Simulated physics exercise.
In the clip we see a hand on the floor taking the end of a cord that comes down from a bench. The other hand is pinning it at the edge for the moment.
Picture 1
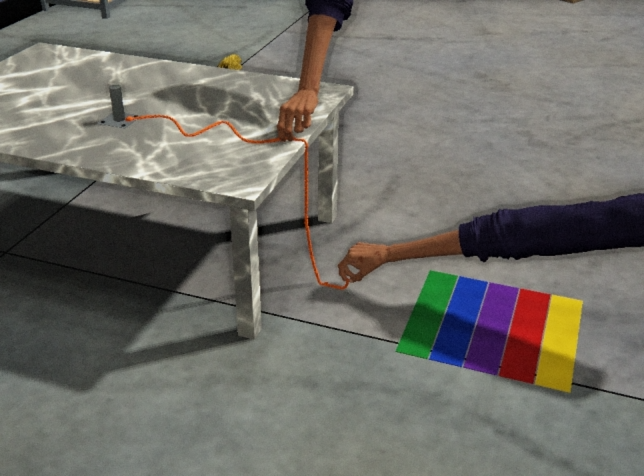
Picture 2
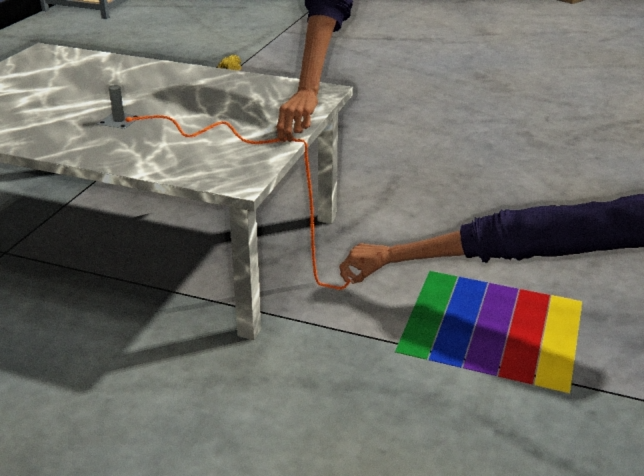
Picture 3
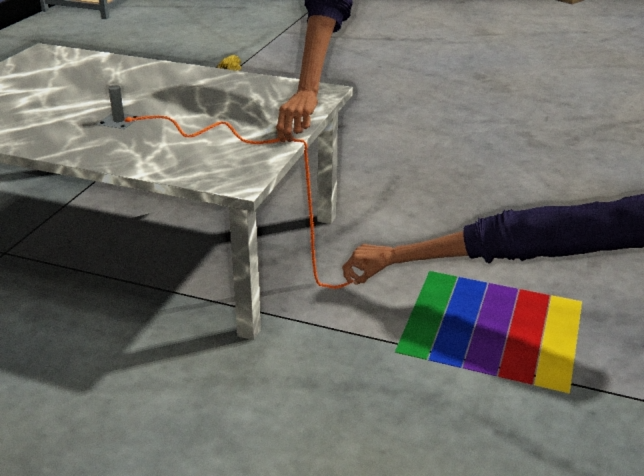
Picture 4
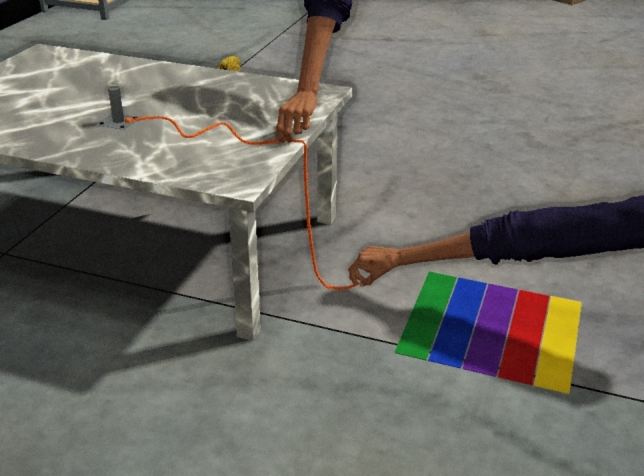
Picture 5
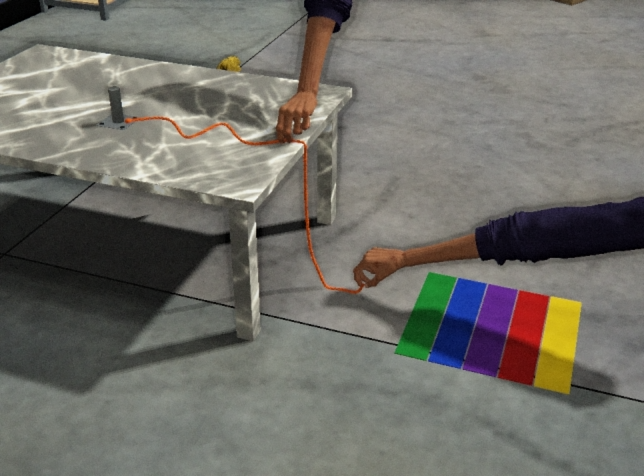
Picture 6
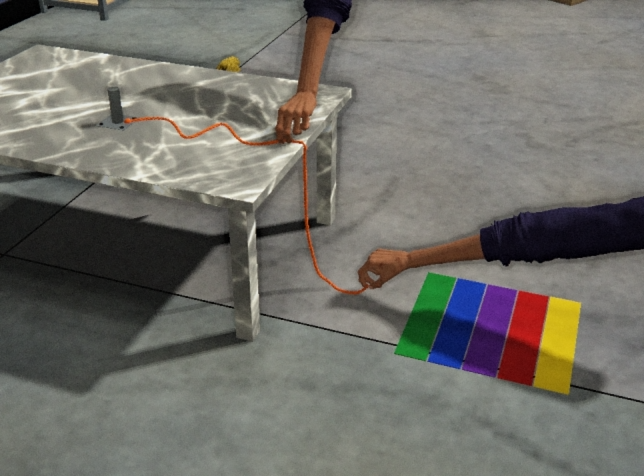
At first, one hand pins an orange cord at the edge of a pale bench while another, near the floor, holds its hanging end left of a striped colour panel. The lower hand then shifts slightly right, drawing the end a little closer to the green stripe, as the upper hand stays put.
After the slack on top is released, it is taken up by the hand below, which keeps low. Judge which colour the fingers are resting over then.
The red strip.
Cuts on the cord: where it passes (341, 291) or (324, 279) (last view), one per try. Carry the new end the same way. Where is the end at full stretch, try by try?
Respectively (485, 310) and (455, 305).
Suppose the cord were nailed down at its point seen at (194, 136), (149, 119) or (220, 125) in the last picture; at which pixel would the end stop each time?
First near (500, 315), then near (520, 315), then near (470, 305).
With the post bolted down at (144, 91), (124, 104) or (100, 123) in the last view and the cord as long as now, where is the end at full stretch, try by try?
The three places are (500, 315), (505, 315) and (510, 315), in that order.
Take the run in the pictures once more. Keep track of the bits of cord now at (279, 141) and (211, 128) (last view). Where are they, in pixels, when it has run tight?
Point one: (333, 174); point two: (242, 138).
Soon after, end near (477, 308); over blue.
Then, end near (509, 315); over purple.
At full stretch, end near (528, 319); over red. It gets as far as the red strip.
